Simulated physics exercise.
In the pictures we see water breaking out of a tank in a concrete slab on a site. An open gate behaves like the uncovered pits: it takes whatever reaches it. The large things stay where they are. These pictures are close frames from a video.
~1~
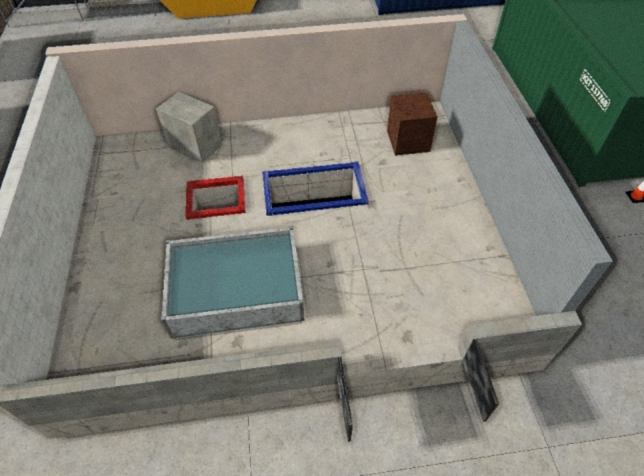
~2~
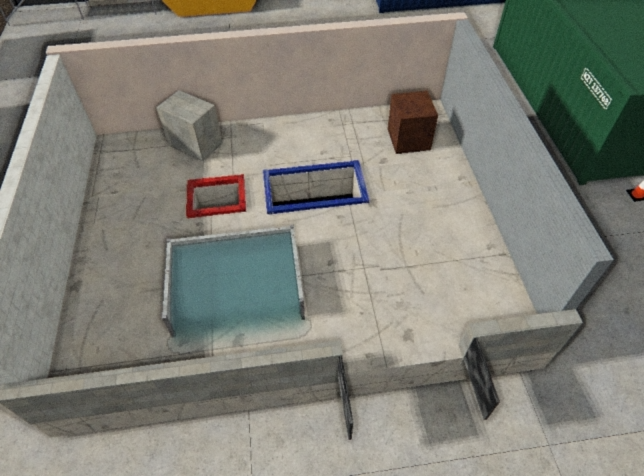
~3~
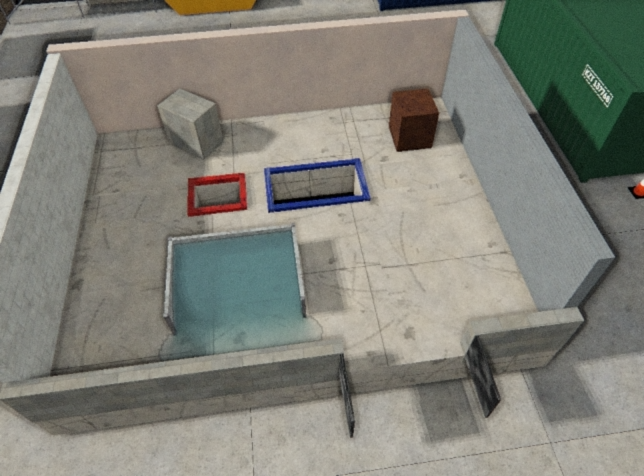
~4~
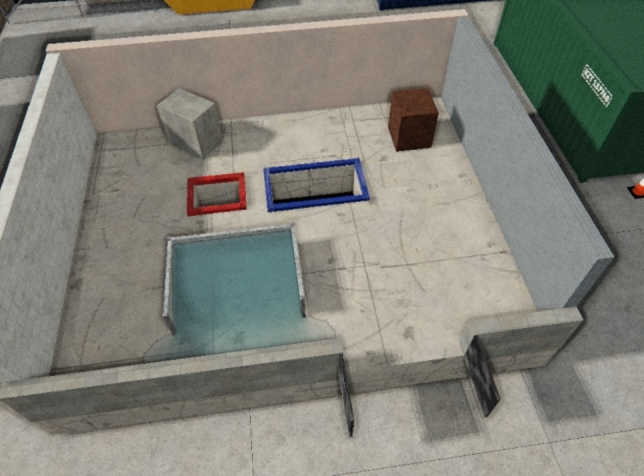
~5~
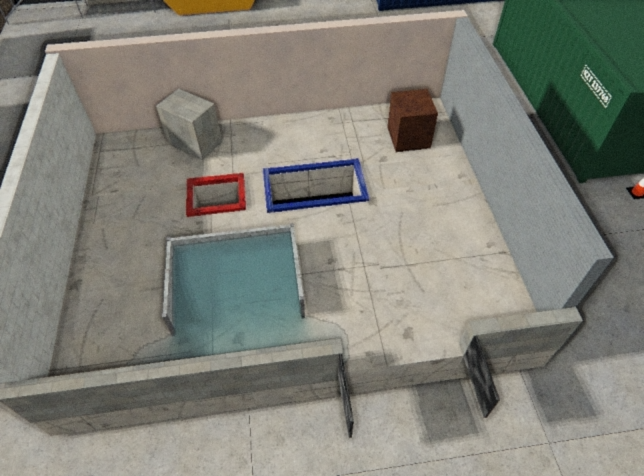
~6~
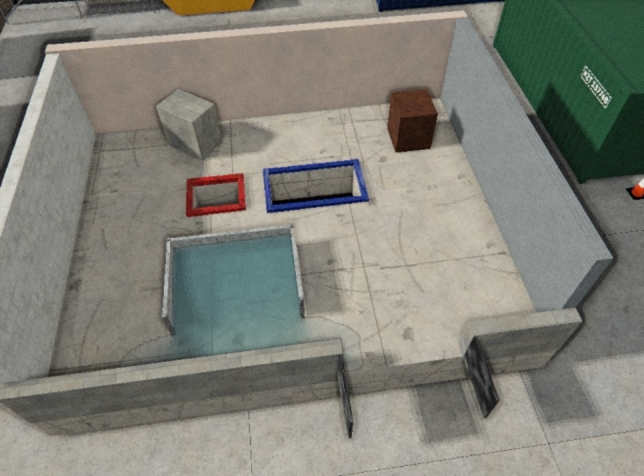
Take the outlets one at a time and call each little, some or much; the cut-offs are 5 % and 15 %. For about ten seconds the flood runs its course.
In order: The gate catches some; the blue pit catches little; the red pit catches little.
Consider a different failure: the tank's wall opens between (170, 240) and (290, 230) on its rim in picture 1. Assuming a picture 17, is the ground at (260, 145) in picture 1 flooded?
It would be soaked.
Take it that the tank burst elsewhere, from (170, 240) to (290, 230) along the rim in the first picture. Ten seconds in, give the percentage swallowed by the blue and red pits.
Parts in a hundred: Blue 8, red 20.
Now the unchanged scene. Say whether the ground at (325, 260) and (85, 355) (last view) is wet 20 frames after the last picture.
High and dry, then submerged.
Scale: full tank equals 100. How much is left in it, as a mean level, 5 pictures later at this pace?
42 percent or thereabouts.
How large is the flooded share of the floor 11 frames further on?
Near 25 in a hundred.
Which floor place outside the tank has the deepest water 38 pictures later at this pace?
Look near (44, 400).
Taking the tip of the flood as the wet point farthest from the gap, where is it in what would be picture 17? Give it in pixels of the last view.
Approximate pixel: (509, 335).
A moment on, water covers 10 % of the floor; the gate 0 %, the blue pit 0 %, the red pit 0 %.
Next, water covers 25 % of the floor; the gate 2 %, the blue pit 0 %, the red pit 0 %.
Then, water covers 45 % of the floor; the gate 5 %, the blue pit 0 %, the red pit 0 %.
Later, water covers 65 % of the floor; the gate 7 %, the blue pit 0 %, the red pit 0 %.
In the end, water covers 80 % of the floor; the gate 10 %, the blue pit 0 %, the red pit 0 %.
